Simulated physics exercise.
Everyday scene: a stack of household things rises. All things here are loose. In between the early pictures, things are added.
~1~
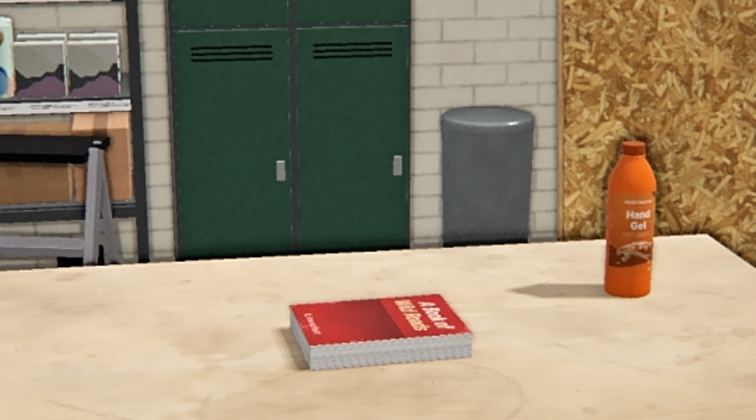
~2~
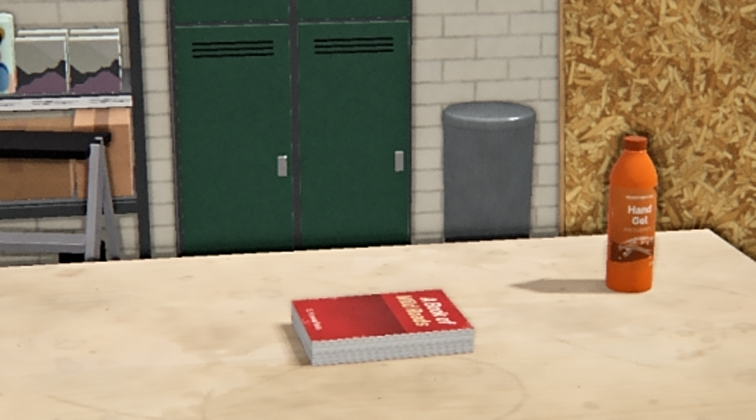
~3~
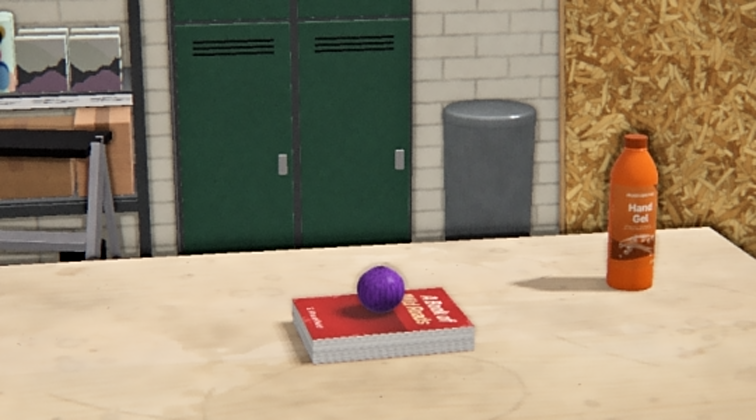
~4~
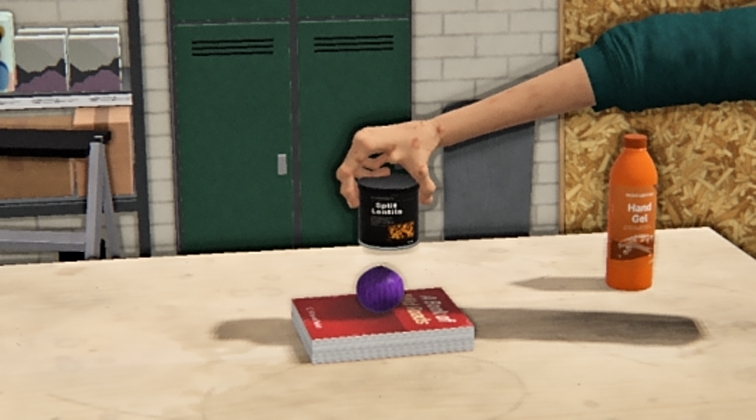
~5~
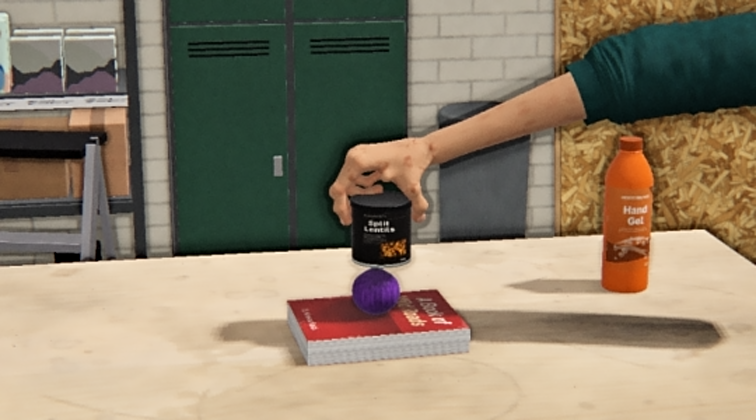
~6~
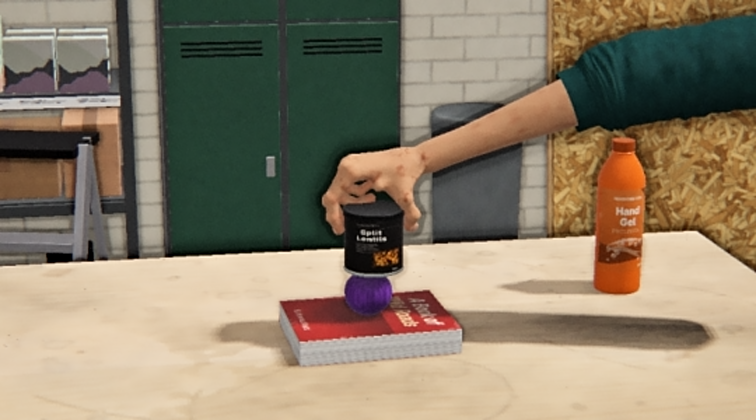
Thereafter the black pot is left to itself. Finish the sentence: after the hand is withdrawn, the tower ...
The tower topples over.
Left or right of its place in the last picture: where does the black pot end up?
Observed: The object is displaced in the rightward direction.
Then, 0.50 s later than the last frame, black pot now fallen.
Then, 0.60 s later than the last frame, things are still on the move.
When it is over, fallen, black pot; the other 3 as before. End places, in pixels of the last picture, black pot near (506, 301). The pile comes apart.
